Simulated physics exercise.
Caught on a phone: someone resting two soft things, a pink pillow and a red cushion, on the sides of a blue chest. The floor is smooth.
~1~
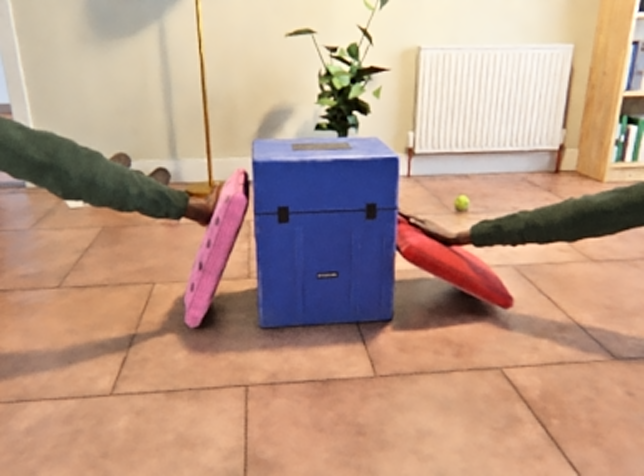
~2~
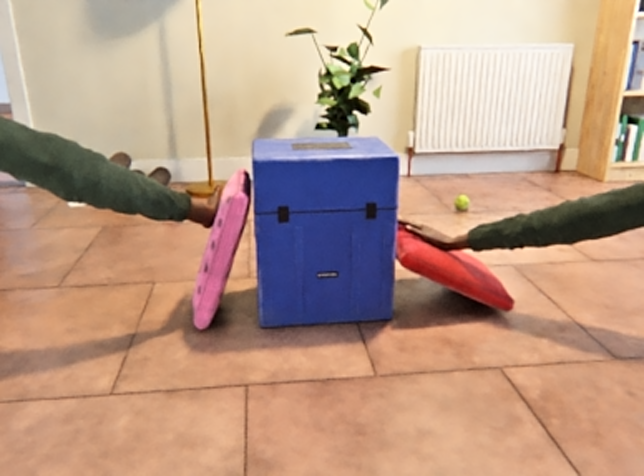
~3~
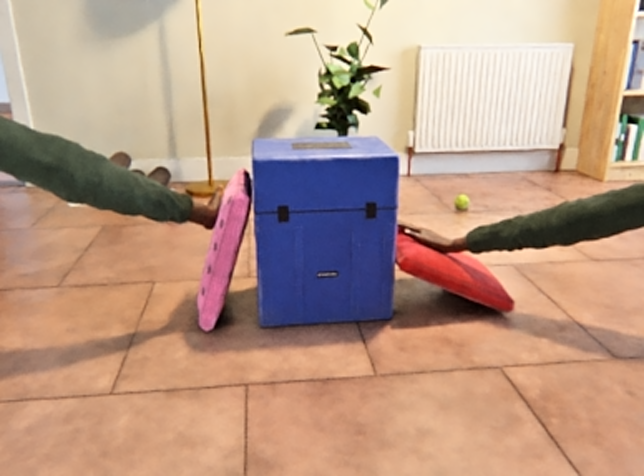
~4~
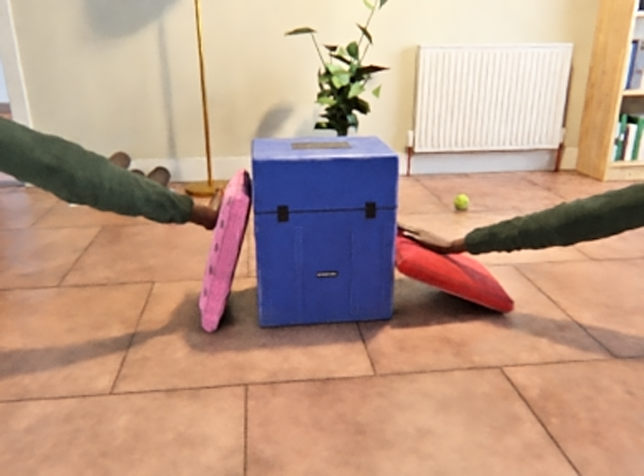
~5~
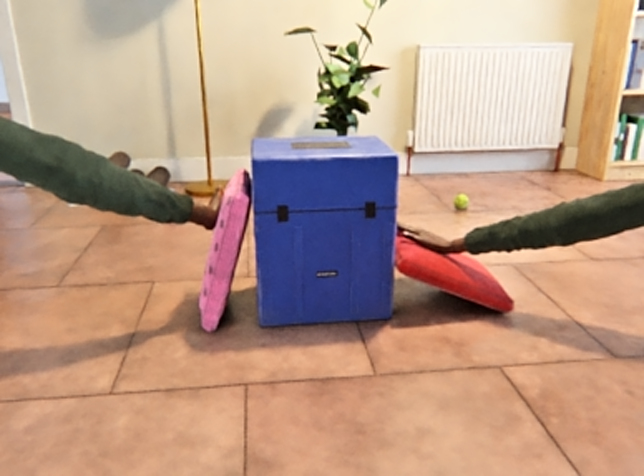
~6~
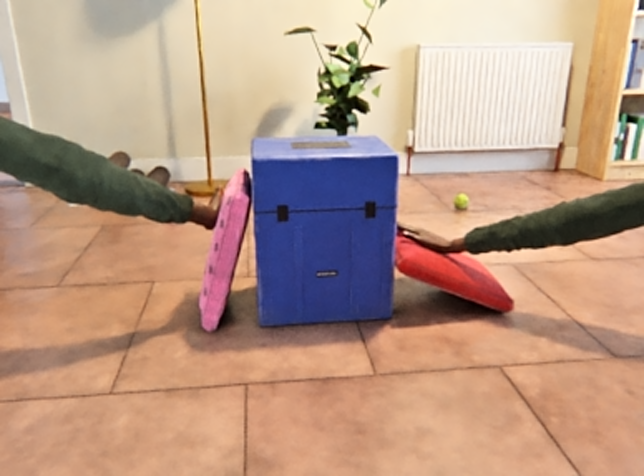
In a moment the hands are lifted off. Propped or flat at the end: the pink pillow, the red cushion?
In the end the pink pillow remains propped up. The red cushion slips and lies down.
Then, 0.20 s past the final frame, pillow still up near (229, 248); cushion slipping down near (443, 274).
Then, 0.36 s past the final frame, pillow still up near (227, 247); cushion flat on the floor near (444, 283).
Then, 1.04 s past the final frame, pillow still up near (228, 248); cushion flat on the floor near (445, 283).
When it is over, pillow still up near (228, 247); cushion flat on the floor near (445, 283). The pink pillow keeps leaning and the red cushion slumps to the floor.
